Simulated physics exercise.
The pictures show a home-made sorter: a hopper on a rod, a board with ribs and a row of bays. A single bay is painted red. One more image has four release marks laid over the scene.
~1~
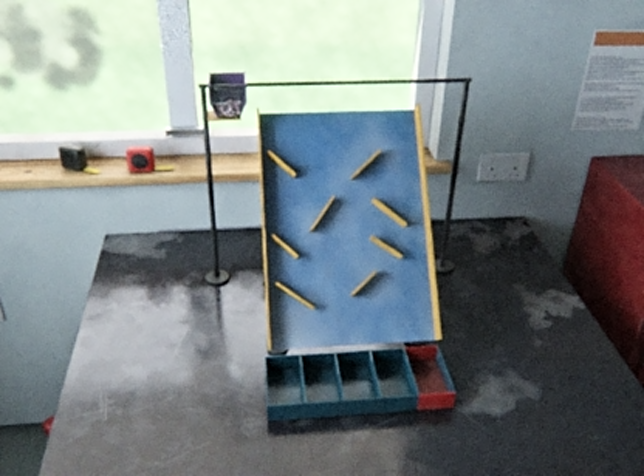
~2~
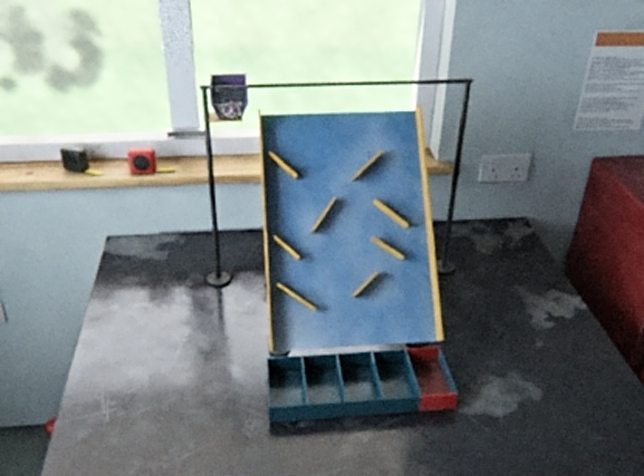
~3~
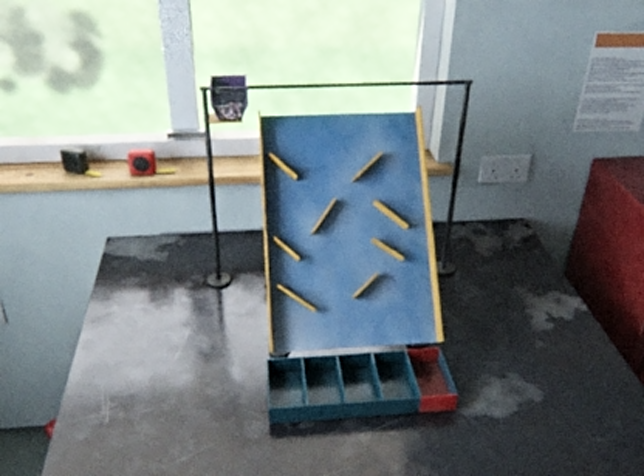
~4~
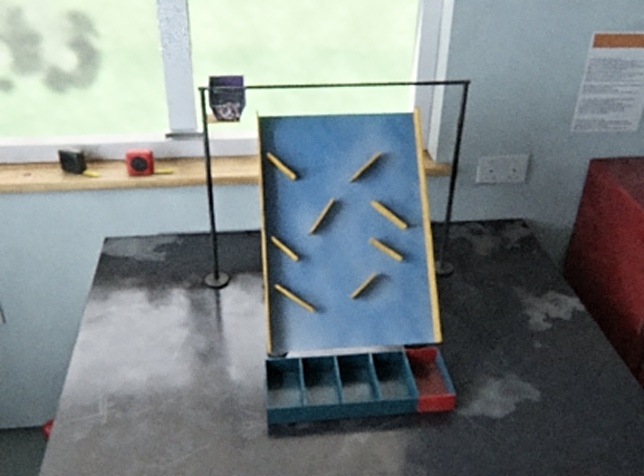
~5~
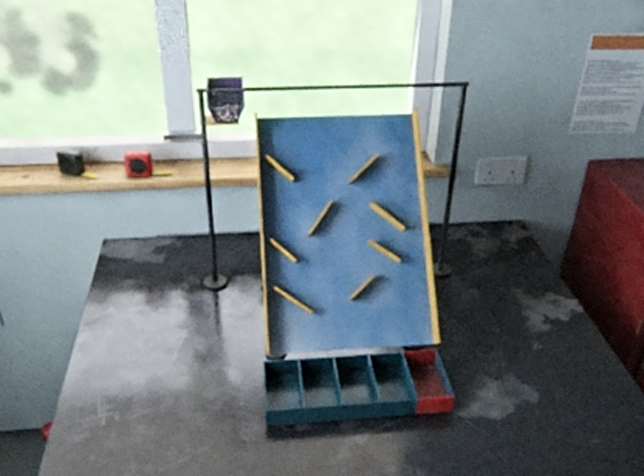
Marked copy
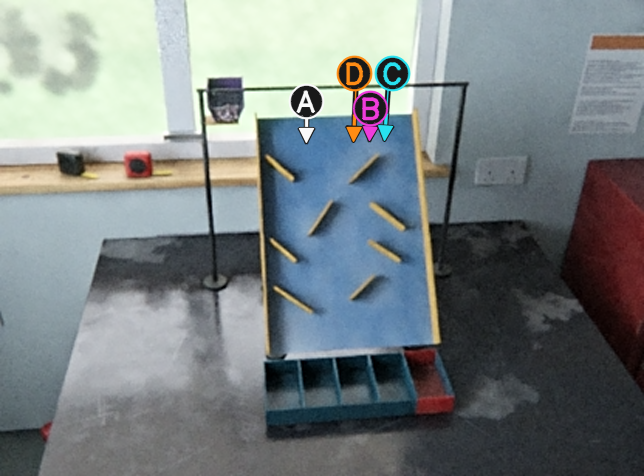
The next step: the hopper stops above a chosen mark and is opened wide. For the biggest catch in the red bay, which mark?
C beats the others.
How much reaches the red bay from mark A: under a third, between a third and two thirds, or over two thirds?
It is under a third.
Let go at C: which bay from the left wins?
The fifth from the left.
On the marked copy, mark A meets the board at (306, 137); mark B meets the board at (369, 135); mark C meets the board at (384, 135); mark D meets the board at (353, 136).
With A, only a few in the red bay, the bulk in other bays, close to a quarter outside the box.
With B, a small share in the red bay, close to half in other bays, close to a third outside the box.
With C, close to half in the red bay, close to a quarter in other bays, close to a quarter outside the box.
With D, only a few in the red bay, close to half in other bays, close to a third outside the box.
